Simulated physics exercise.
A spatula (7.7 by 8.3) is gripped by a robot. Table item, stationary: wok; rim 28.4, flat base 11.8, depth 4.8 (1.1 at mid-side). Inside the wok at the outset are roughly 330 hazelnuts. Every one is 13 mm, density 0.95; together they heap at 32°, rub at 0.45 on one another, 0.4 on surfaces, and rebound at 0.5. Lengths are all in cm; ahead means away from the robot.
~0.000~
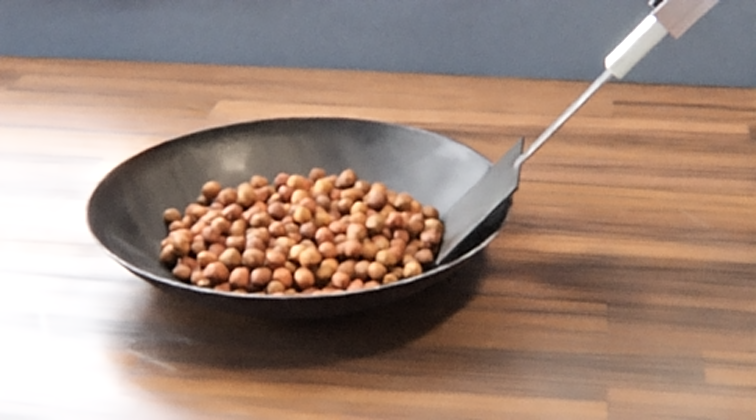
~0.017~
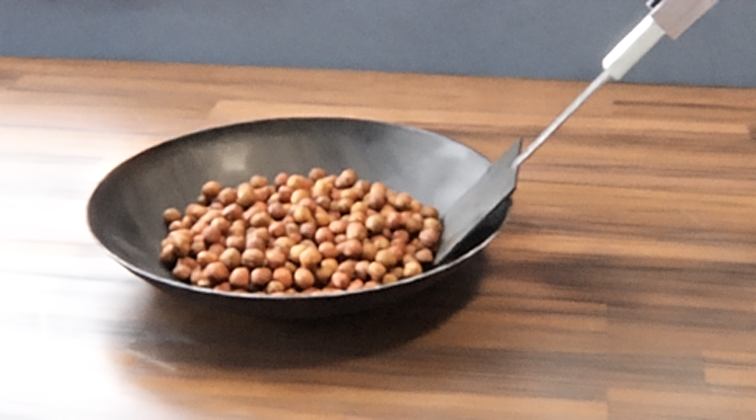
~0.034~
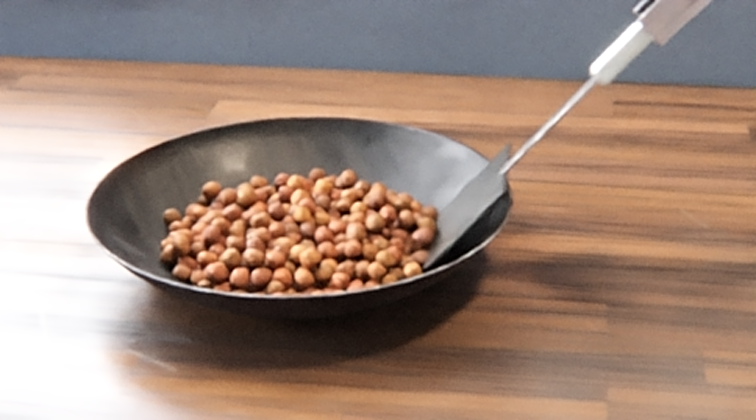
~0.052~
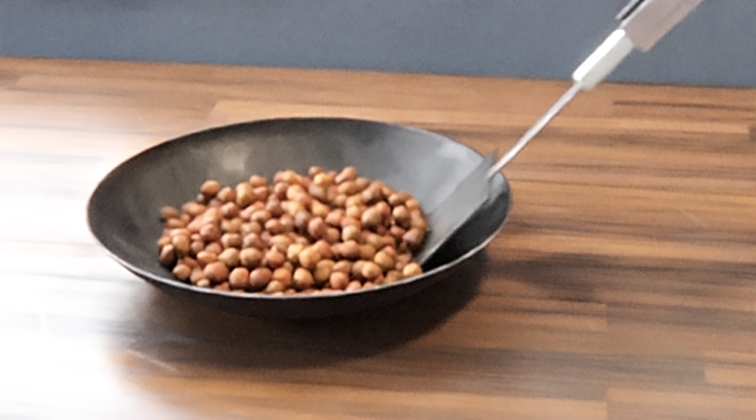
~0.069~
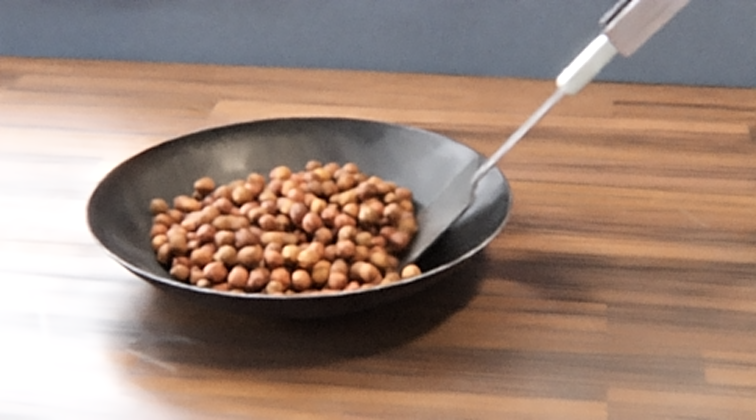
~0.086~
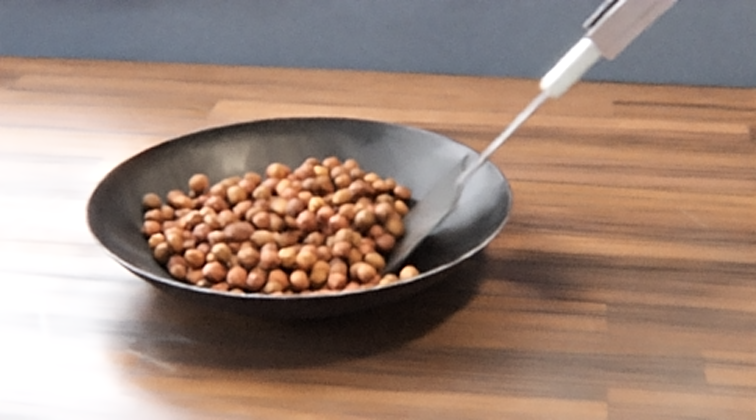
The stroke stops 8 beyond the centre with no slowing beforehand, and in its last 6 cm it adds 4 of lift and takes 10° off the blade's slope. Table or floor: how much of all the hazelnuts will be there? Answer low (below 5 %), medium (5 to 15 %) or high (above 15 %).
Medium.
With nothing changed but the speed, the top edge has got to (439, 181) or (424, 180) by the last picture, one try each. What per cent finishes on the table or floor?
First try around 10 %, second try around 15 %.
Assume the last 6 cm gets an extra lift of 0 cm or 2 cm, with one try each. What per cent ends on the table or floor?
First try around 5 percent, second try around 5 percent.
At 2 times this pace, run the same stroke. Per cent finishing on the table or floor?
The share would be near 25 in a hundred.
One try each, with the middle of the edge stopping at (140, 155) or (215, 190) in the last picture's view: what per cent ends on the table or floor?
I'd say roughly 25 per cent, then roughly 0 per cent.
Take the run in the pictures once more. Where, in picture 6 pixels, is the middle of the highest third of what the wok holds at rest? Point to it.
Close to pixel (177, 210).
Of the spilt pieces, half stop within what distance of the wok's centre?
Close to 24 cm from the centre.
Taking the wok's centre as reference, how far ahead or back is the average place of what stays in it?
Ahead of centre, roughly 4.5 centimetres.
By 0.18 s, sloping 50°, highest piece 4 above the table; 330 in the wok.
By 0.26 s, sloping 46°, highest piece 5 above the table; 330 in the wok.
By 0.51 s, sloping 40°, highest piece 6 above the table; 300 in the wok, 28 on the table or floor, 2 on the blade or in flight.
By 1.56 s, sloping 40°, highest piece 5 above the table; 300 in the wok, 30 on the table or floor.
Final count, 300 in the wok, 30 on the table or floor. That is 9 % on the table or floor.
